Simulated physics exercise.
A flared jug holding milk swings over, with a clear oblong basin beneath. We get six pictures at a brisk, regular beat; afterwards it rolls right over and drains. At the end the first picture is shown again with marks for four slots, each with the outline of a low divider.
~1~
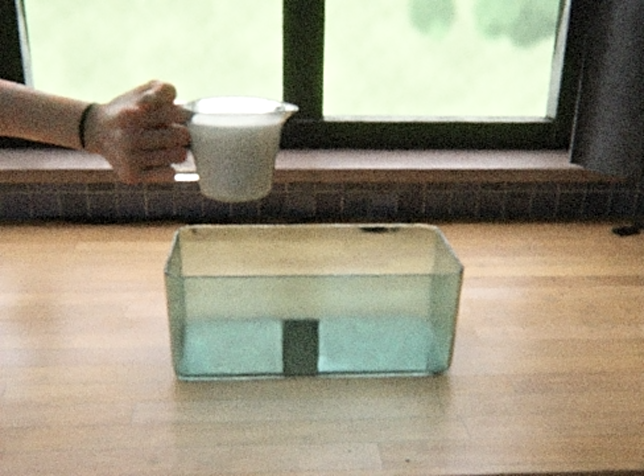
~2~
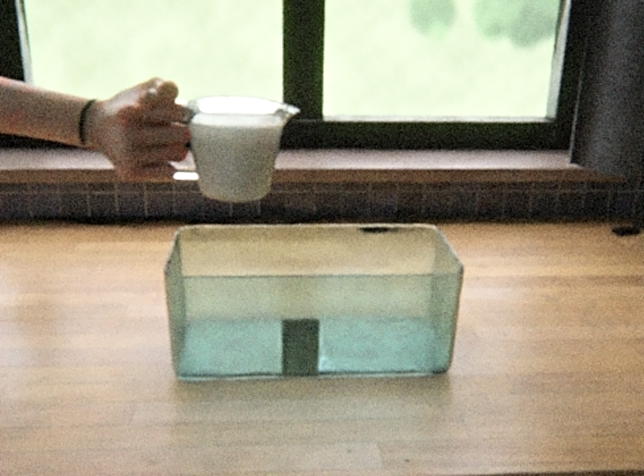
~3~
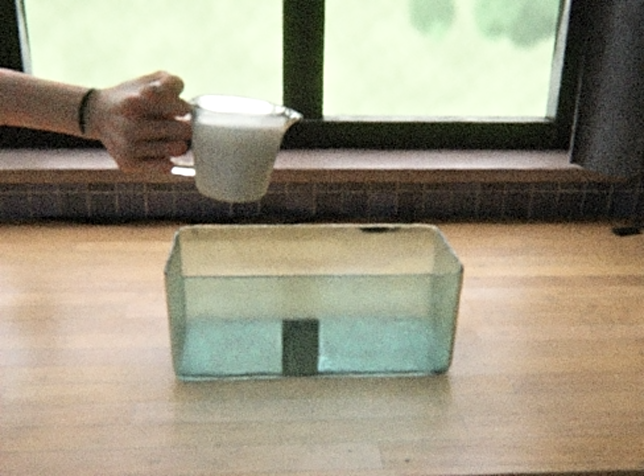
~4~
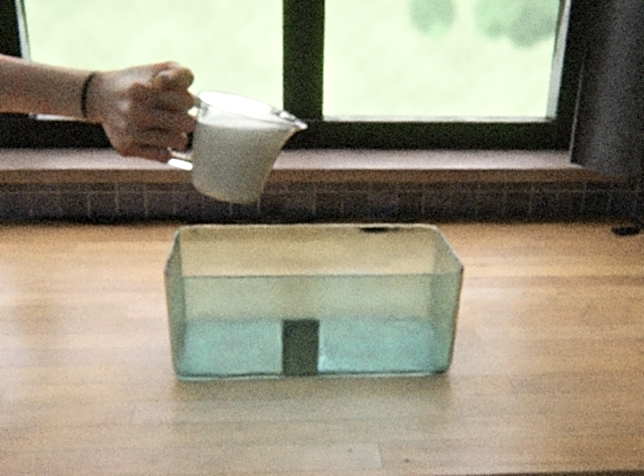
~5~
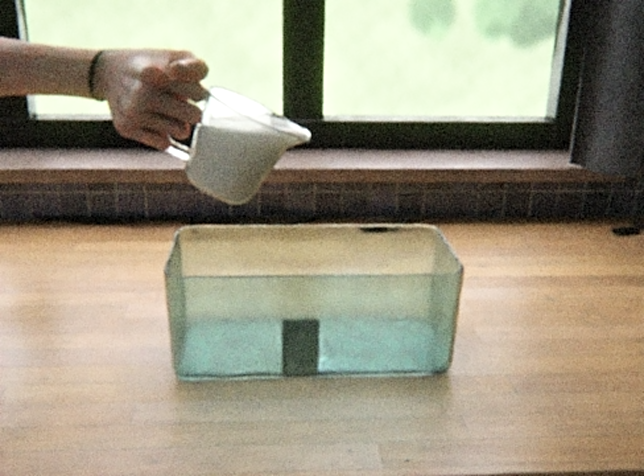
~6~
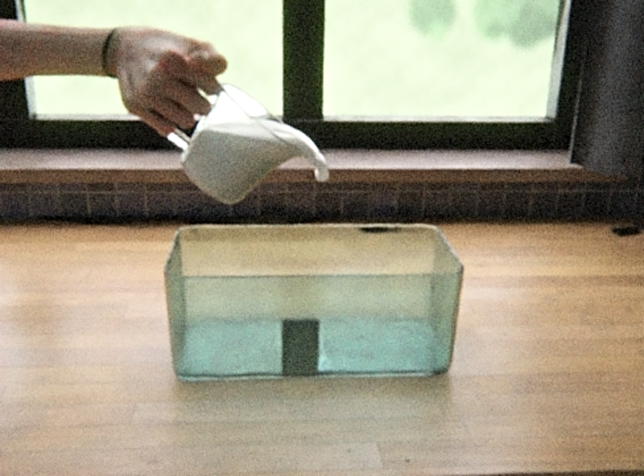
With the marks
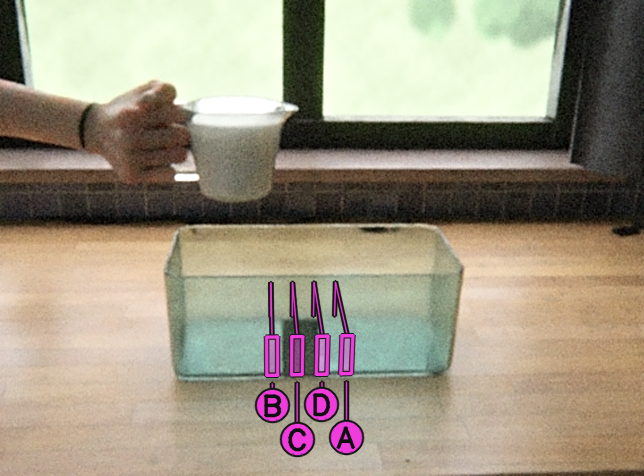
A hand tilts a jug of milk rightward above a clear basin, and milk passes its lip.
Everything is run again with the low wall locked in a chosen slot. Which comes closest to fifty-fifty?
It is A.
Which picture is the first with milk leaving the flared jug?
In picture 5.
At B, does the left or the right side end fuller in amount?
The right one.
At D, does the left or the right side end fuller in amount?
The right one.
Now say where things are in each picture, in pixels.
The first picture shows upright, lip at (296, 109); basin from (173, 375) to (451, 369); nothing has left yet.
The second picture shows upright, lip at (298, 110); nothing has left yet.
The third picture shows tipped about 7°, lip at (301, 116); nothing has left yet.
The fourth picture shows tipped about 15°, lip at (305, 126); nothing has left yet.
The fifth picture shows tipped about 26°, lip at (308, 139); milk is over the lip, down to (308, 139).
The sixth picture shows tipped about 39°, lip at (308, 155); milk is over the lip, down to (322, 178).
In magenta, A at (346, 381); B at (272, 383); C at (297, 383); D at (321, 382).
With A, about 53 % ends left of the wall and 46 % right of it.
With B, about 3 % ends left of the wall and 96 % right of it.
With C, about 5 % ends left of the wall and 94 % right of it.
With D, about 18 % ends left of the wall and 81 % right of it.
